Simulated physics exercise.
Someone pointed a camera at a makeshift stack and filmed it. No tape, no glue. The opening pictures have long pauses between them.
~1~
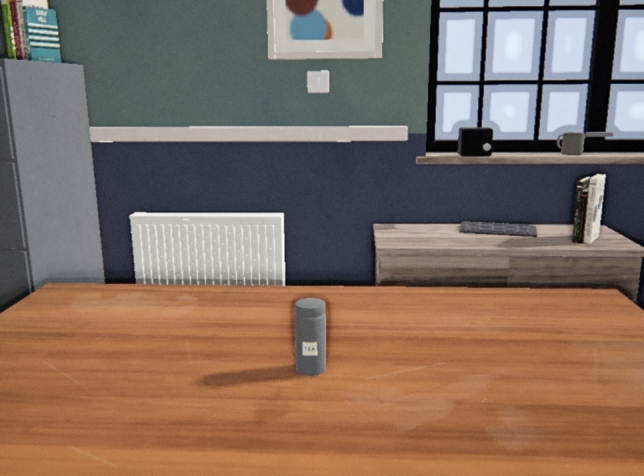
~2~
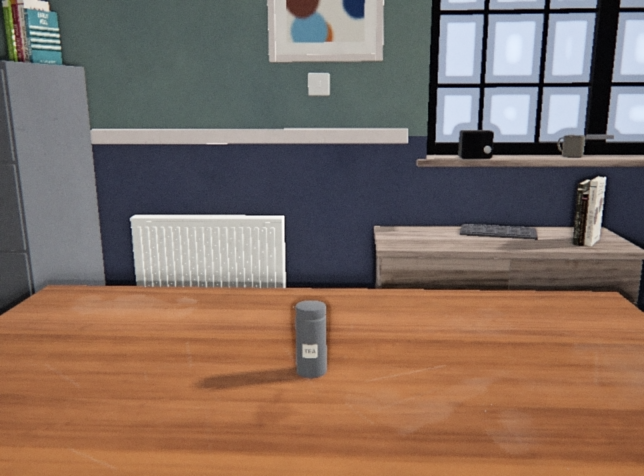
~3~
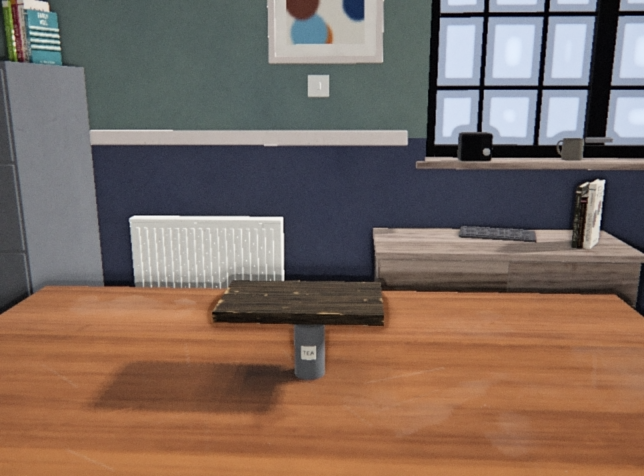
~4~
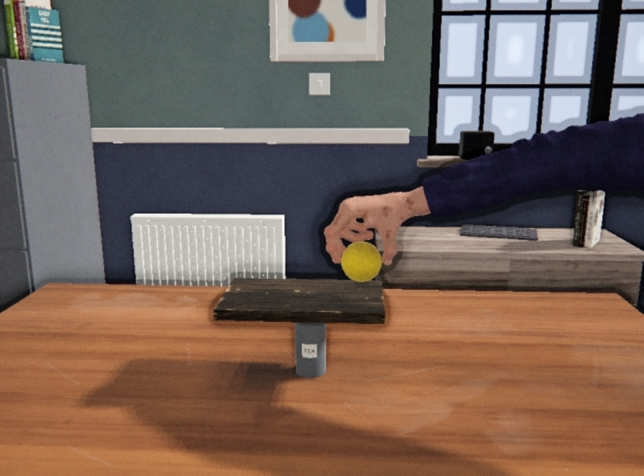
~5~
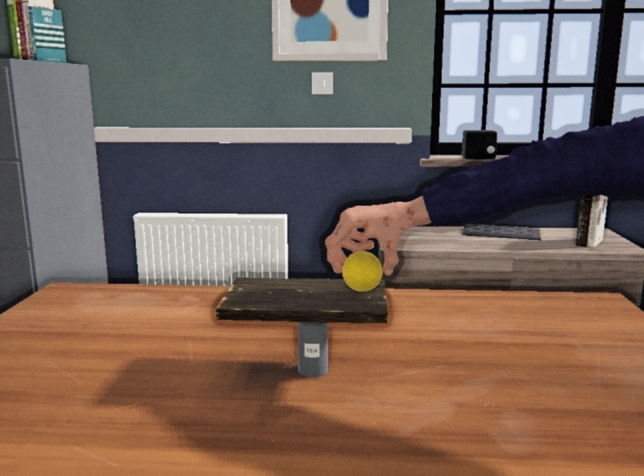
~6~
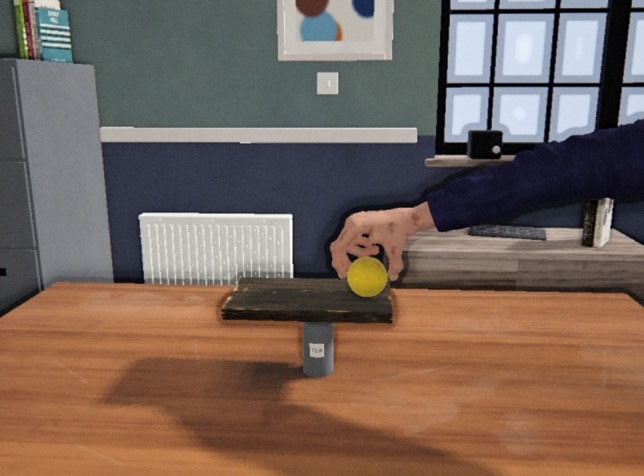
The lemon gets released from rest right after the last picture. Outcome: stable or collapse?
Stays standing.
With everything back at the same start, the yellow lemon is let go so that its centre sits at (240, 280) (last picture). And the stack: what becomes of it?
Topples.
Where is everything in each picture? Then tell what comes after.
The last thing is not in view yet; grey shaker (311, 337), in the first frame.
The last thing is not in view yet; grey shaker (311, 339), in the second frame.
The last thing is not in view yet; grey shaker (310, 341), in the third frame.
Still above its spot; yellow lemon (362, 261); grey shaker (311, 339), in the fourth frame.
Still above its spot; yellow lemon (362, 271); grey shaker (313, 338), in the fifth frame.
In place under the hand; yellow lemon (367, 277); grey shaker (318, 338), in the sixth frame.
Then, 0.20 s on from there, no change.
Then, 0.50 s on from there, yellow lemon resting near (367, 277).
Then, 0.90 s on from there, yellow lemon resting near (368, 277).
In the end, all 3 unmoved. At the end, from the last picture's camera, yellow lemon near (368, 277). The stack keeps its balance.
